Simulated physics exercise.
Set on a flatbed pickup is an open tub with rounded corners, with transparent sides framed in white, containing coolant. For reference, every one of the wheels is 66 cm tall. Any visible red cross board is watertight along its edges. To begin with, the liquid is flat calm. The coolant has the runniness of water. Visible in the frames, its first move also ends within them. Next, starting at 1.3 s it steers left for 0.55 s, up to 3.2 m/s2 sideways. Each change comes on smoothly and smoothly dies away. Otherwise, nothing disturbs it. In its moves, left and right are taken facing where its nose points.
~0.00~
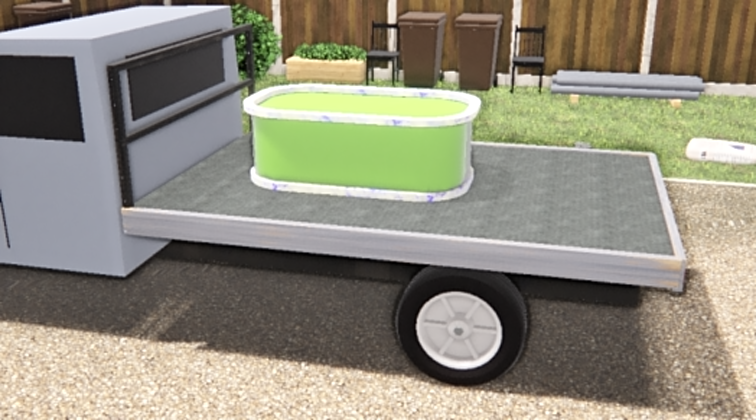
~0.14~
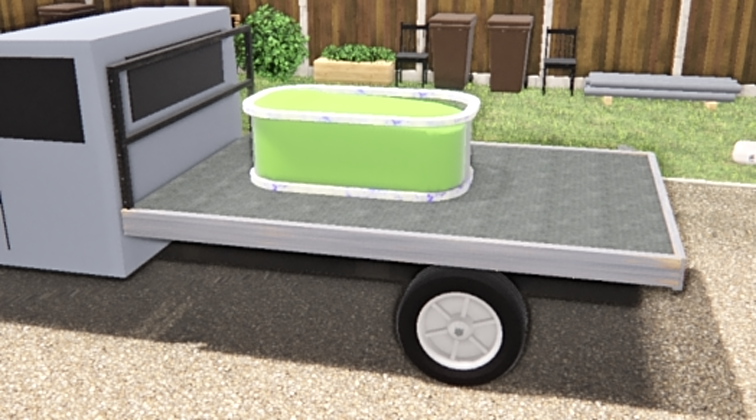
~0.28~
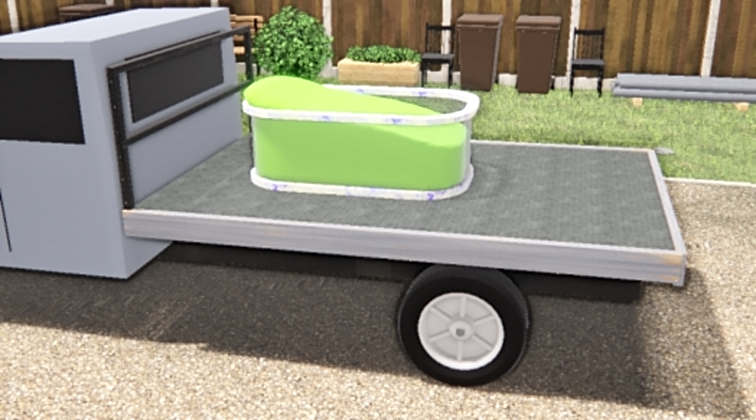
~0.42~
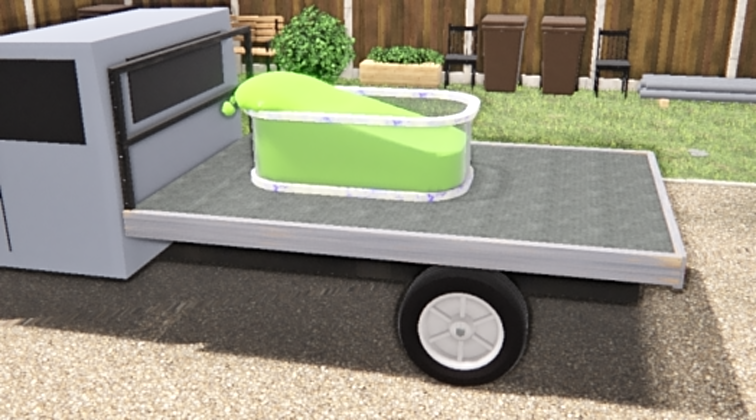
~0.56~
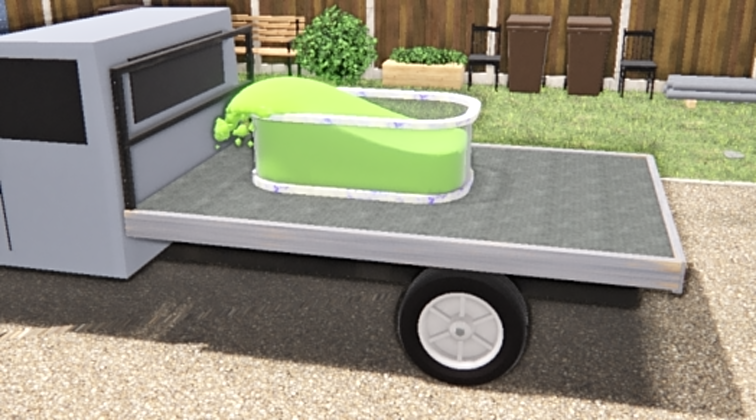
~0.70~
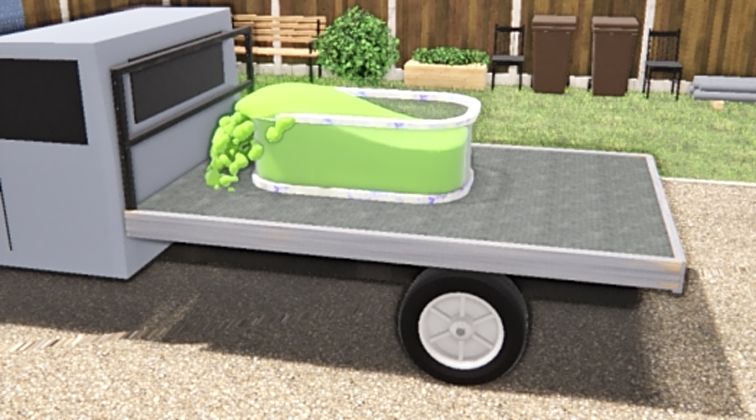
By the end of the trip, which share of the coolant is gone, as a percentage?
Close to 28 per cent of the coolant is gone.
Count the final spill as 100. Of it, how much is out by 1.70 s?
Roughly 30 per cent by then.
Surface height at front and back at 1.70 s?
Some 36 cm in front and some 32 cm behind.
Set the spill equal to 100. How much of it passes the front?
Fraction of spill: Roughly 30%.
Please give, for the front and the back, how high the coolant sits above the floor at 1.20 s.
Level, front = 24 cm; level, back = 50 cm.
By 1.20 s it stands 49 cm high behind and 25 cm in front; 7 per cent has gone over the front, a little elsewhere.
By 1.70 s it stands 32 cm high behind and 36 cm in front; 10 per cent has gone over the front, a little elsewhere.
By 2.40 s it stands 19 cm high behind and 26 cm in front; 23 per cent has gone over the far side and the front, a little elsewhere.
By 4.84 s 28 per cent has gone over the far side and the front, a little elsewhere, 88 of 314 litres.
